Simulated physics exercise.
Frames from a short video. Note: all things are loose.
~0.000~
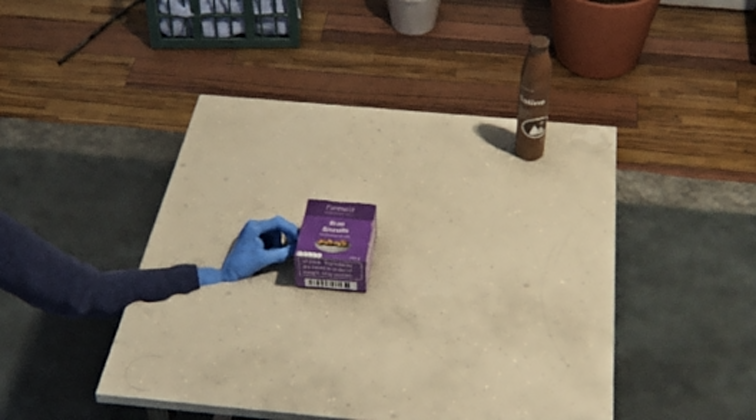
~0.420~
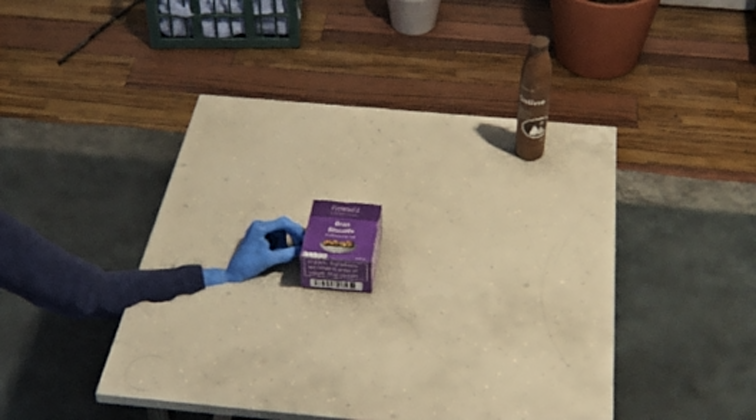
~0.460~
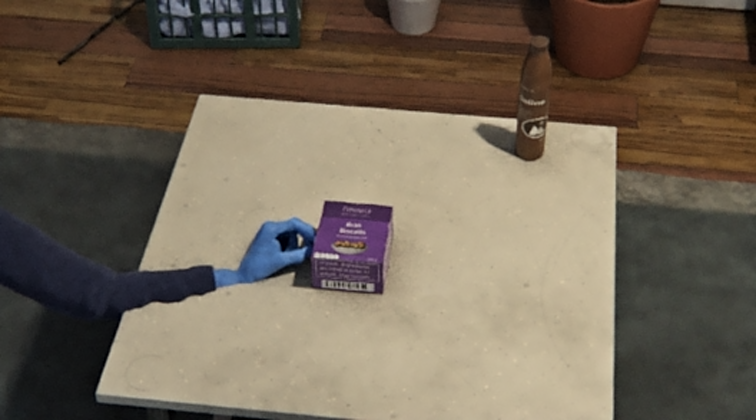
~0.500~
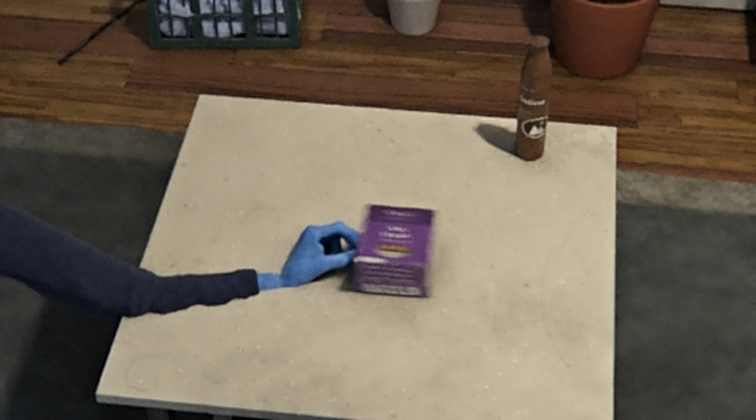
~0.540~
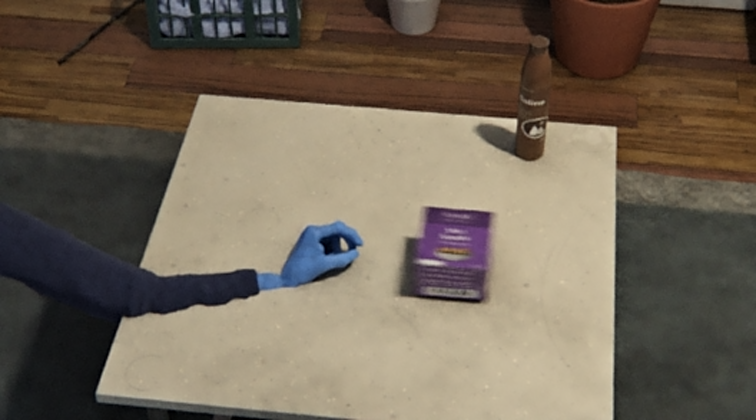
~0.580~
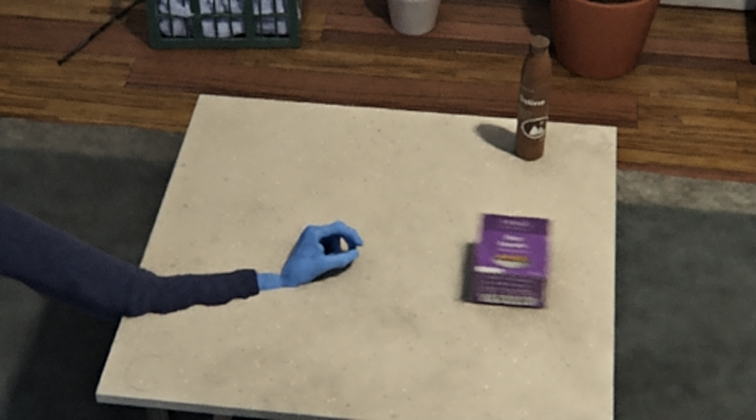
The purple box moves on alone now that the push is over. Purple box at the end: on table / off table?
I expect it will be clear of the table.
Around 0.78 s, purple box now off the table.
Around 0.98 s, things are still on the move.
Around 1.18 s, as before.
Finally (1.3 s), off the table, purple box.
